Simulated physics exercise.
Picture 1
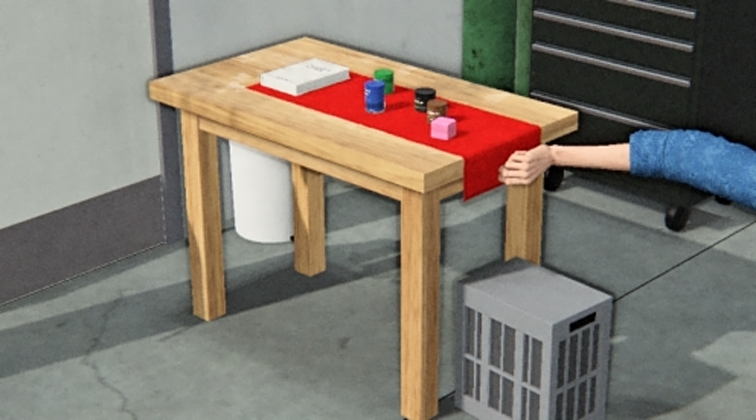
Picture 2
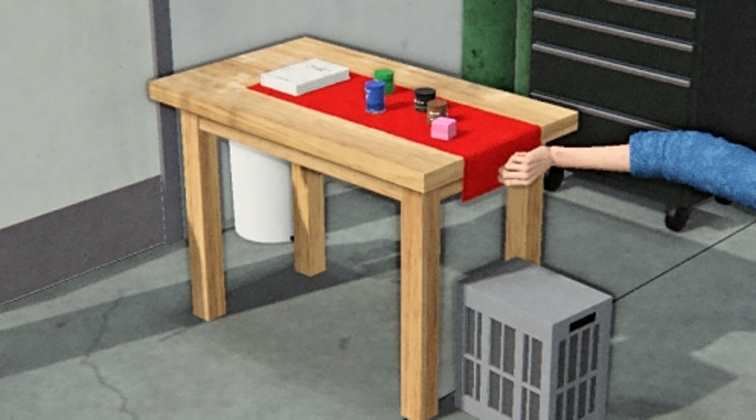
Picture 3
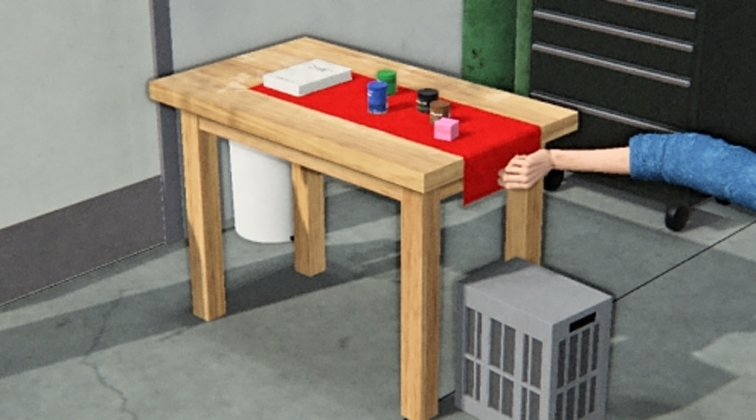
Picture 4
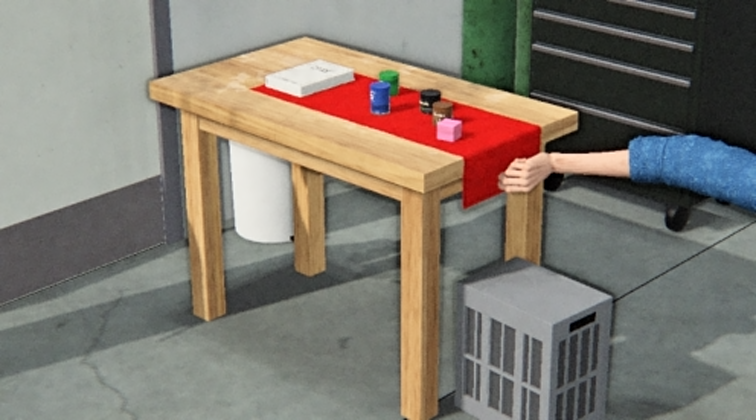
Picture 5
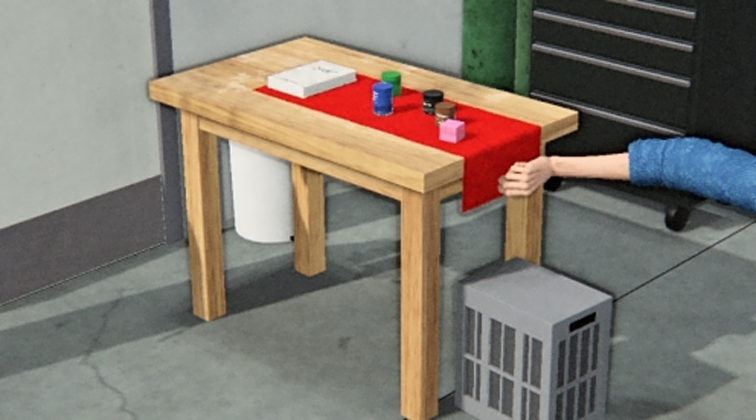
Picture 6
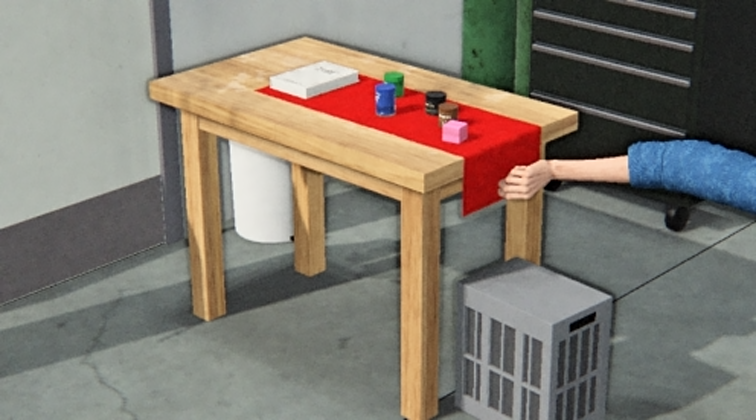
A hand at the end of a blue-sleeved arm, on the right, slowly draws down the hanging end of a red cloth on a wooden table, seen from slightly above in a grey-walled room. On the cloth sit a white box, blue and green pots, black and brown pots and a pink cube, above a grey crate. The cloth and objects creep slightly rightward together, while the camera stays still.
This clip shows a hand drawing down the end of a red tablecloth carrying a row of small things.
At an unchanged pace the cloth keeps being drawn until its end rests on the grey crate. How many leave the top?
Two items fall.
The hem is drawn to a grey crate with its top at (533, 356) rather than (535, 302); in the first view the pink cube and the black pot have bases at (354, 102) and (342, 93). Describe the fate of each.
Outcome for the pink cube: It stays. Outcome for the black pot: It stays.
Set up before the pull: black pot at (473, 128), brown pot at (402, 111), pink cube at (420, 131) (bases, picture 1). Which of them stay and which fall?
Outcome: Black pot falls away, brown pot stays, pink cube falls away.
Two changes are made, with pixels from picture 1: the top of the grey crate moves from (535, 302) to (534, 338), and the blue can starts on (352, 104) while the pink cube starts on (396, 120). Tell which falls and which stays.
Result: Blue can still there, pink cube gone.
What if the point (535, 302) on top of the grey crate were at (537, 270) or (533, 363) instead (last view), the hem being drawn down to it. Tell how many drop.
Result: 1; 4.
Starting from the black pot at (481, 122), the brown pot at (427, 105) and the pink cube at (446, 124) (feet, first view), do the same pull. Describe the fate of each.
The black pot will end up down, the brown pot will stay where it is, and the pink cube will end up down.
A little later, hem near (502, 242); all still up.
Next, hem on the crate; pink cube and brown pot gone.
When it is over, hem on the crate; pink cube and brown pot gone. The workbench loses two.
